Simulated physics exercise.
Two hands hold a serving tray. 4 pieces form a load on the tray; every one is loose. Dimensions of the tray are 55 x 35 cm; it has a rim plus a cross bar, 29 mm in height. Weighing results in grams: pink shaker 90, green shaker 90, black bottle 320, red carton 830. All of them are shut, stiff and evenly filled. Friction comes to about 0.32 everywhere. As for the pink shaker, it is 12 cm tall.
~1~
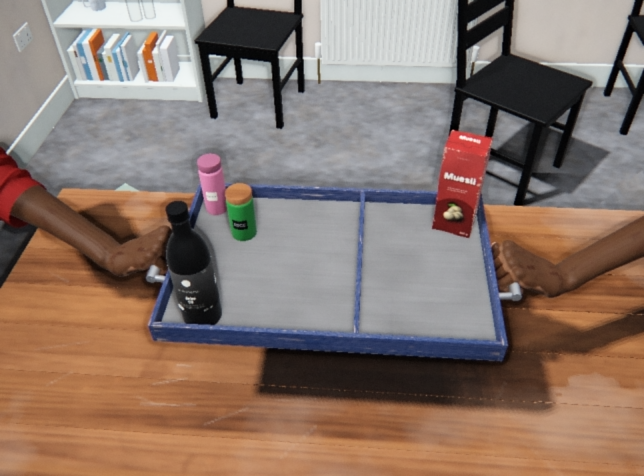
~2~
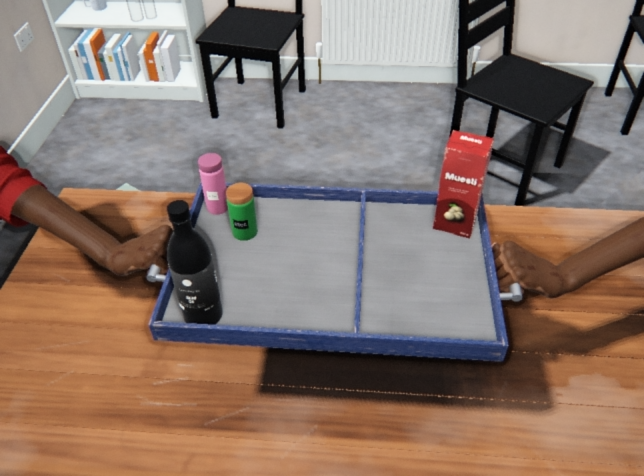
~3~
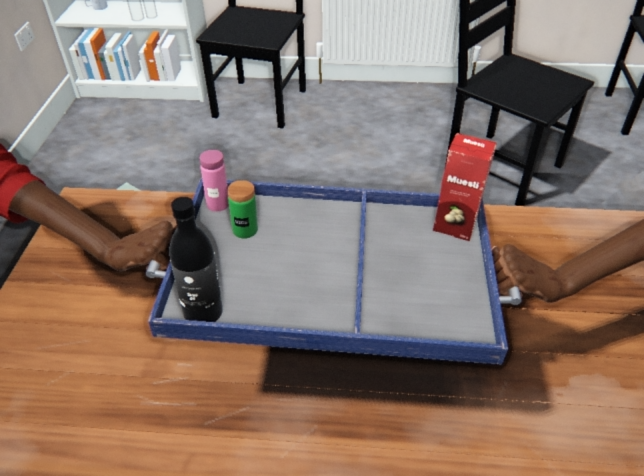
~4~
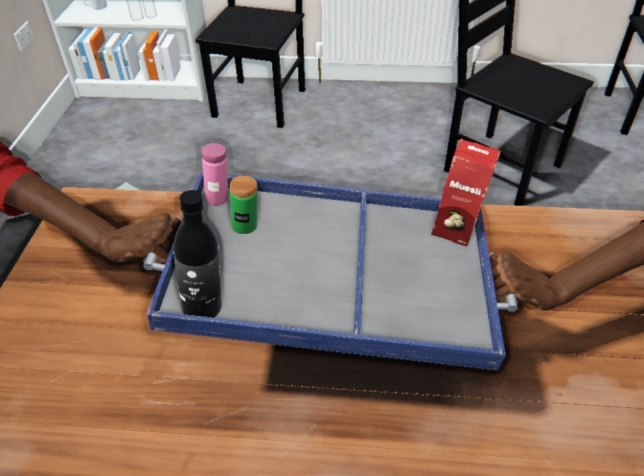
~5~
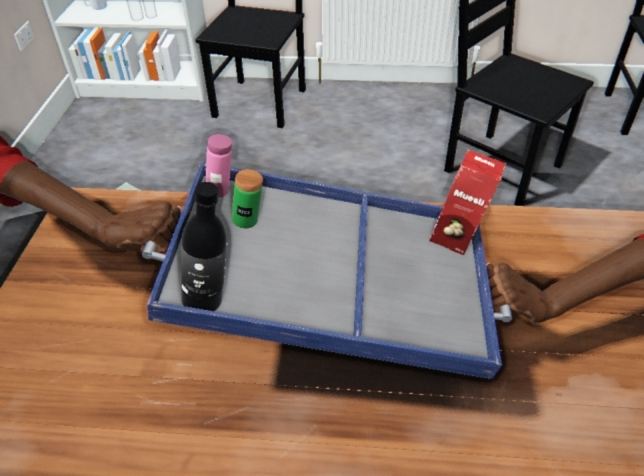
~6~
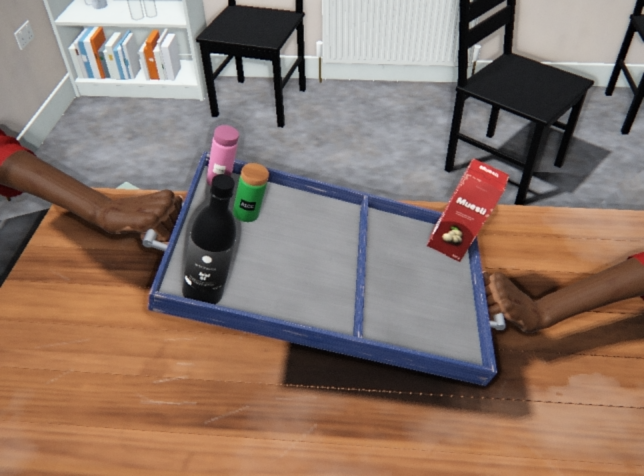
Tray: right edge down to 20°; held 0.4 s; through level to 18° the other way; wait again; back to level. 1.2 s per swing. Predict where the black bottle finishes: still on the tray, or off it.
On the tray.
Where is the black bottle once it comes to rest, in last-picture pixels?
At about (235, 303).
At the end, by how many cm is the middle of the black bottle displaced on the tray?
Displacement: Approx. 10 cm.
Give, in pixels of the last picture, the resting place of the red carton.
Its centre ends close to (412, 184) in the last view.
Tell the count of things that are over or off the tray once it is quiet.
That makes 1.
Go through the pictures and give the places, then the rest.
Tray level; black bottle (191, 266); pink shaker (213, 185), in the first picture.
Tray level; red carton (462, 186); pink shaker (214, 184), in the second picture.
Tilt 2°, right edge down; green shaker (243, 210); red carton (463, 189), in the third picture.
Tilt 5°, right edge down; pink shaker (215, 175); green shaker (244, 205), in the fourth picture.
Tilt 11°, right edge down; red carton (466, 204); pink shaker (218, 167), in the fifth picture.
Tilt 16°, right edge down; black bottle (212, 242); green shaker (251, 193), in the sixth picture.
Then, 0.60 s on from there, tilt 20°, right edge down; black bottle on its side near (312, 300); green shaker moved 4 cm; pink shaker moved 4 cm.
Then, 1.00 s on from there, tilt 18°, right edge down; black bottle on its side near (311, 299); green shaker moved 15 cm; pink shaker moved 15 cm.
Then, 1.50 s on from there, tilt 5°, left edge down; black bottle on its side near (301, 304); green shaker moved 20 cm; pink shaker moved 23 cm.
Then, 2.60 s on from there, tilt 17°, left edge down; black bottle on its side near (251, 318); pink shaker moved 22 cm; green shaker moved 18 cm.
In the end, toppled on the tray, black bottle; not toppled but over 5 cm from the start, pink shaker, green shaker and red carton. In the last view, black bottle near (235, 303).
